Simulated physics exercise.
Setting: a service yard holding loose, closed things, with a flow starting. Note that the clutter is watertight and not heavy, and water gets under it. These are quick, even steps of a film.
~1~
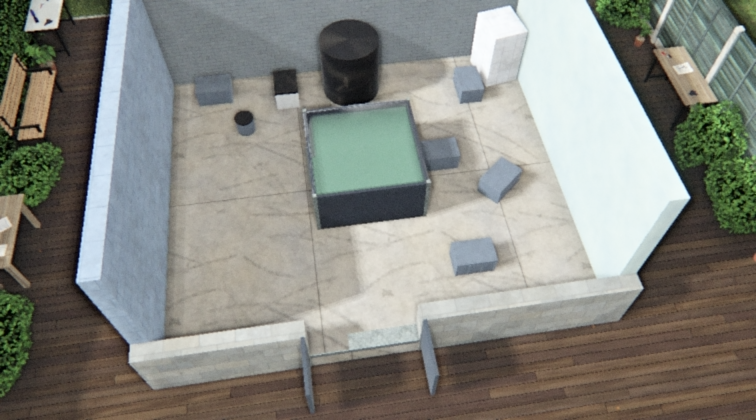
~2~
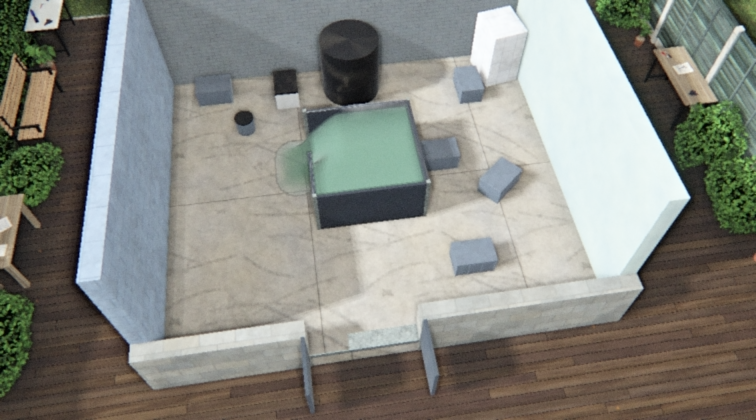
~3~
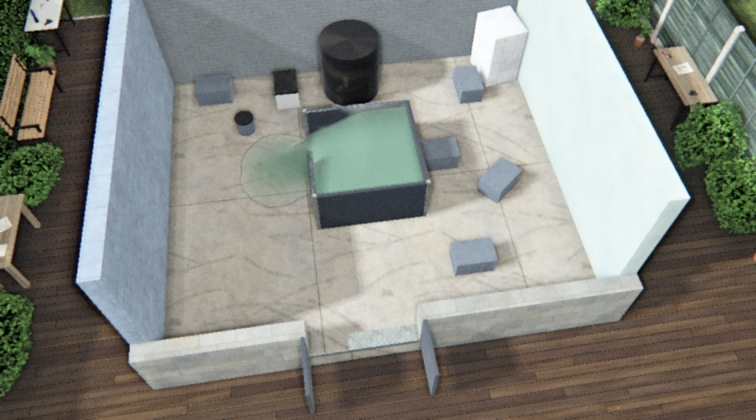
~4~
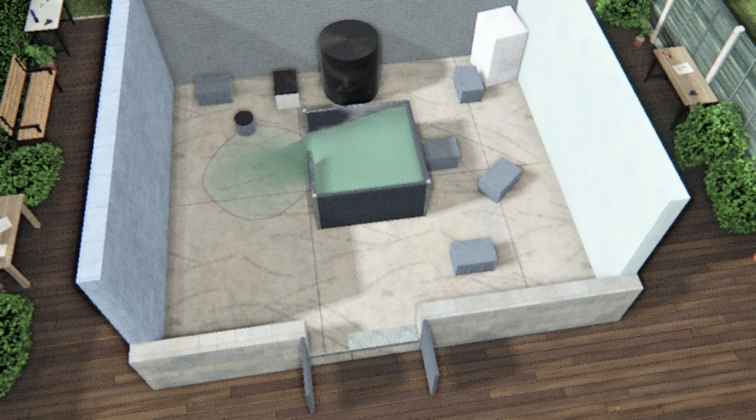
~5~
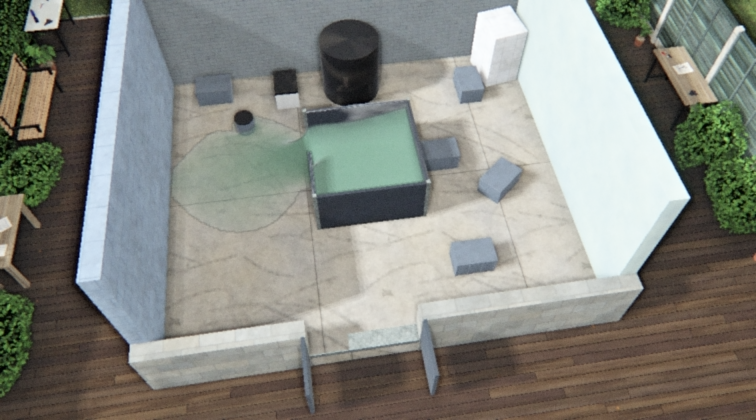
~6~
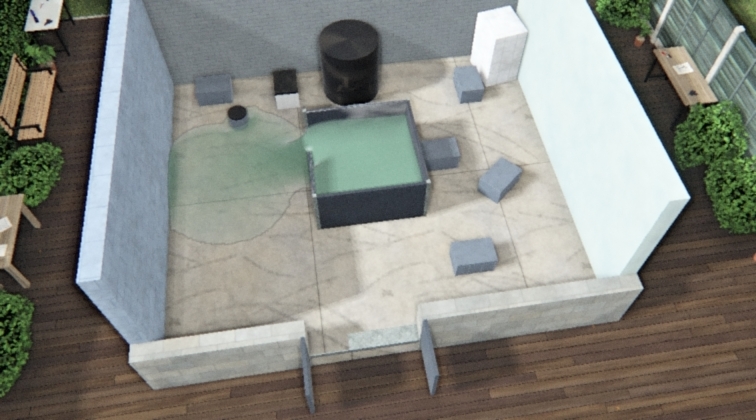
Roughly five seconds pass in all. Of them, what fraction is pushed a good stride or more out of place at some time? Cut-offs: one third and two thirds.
The portion moved well away stays in the middle third.
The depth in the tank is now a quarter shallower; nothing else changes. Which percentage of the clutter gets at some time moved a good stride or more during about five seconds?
Something like 40 in a hundred of them.
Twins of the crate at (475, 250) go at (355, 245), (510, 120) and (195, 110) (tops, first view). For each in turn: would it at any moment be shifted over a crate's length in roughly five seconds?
Going by the order given: Stays in place, stays in place, travels that far.
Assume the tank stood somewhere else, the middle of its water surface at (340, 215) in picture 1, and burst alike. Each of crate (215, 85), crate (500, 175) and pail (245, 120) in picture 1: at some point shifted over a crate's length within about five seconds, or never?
The first: Travelled far enough; the second: Did not travel far; the third: Travelled far enough.
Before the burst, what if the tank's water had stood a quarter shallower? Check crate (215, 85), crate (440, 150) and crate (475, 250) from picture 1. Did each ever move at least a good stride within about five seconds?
Answers in the order asked: Went past the threshold, stayed within the threshold, stayed within the threshold.
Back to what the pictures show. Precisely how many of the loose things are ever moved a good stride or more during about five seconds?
That gives 3.
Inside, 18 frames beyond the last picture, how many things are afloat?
Number: 2.
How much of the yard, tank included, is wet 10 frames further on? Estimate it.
Reading: About 35 %.
A moment on, 1 of 7 are well off their spots; 1 afloat.
Next, 1 of 7 are well off their spots; 2 afloat.
Later, 3 of 7 are well off their spots; 2 afloat.
In the end, 3 of 7 are well off their spots, and 3 have been at some point; 1 afloat.
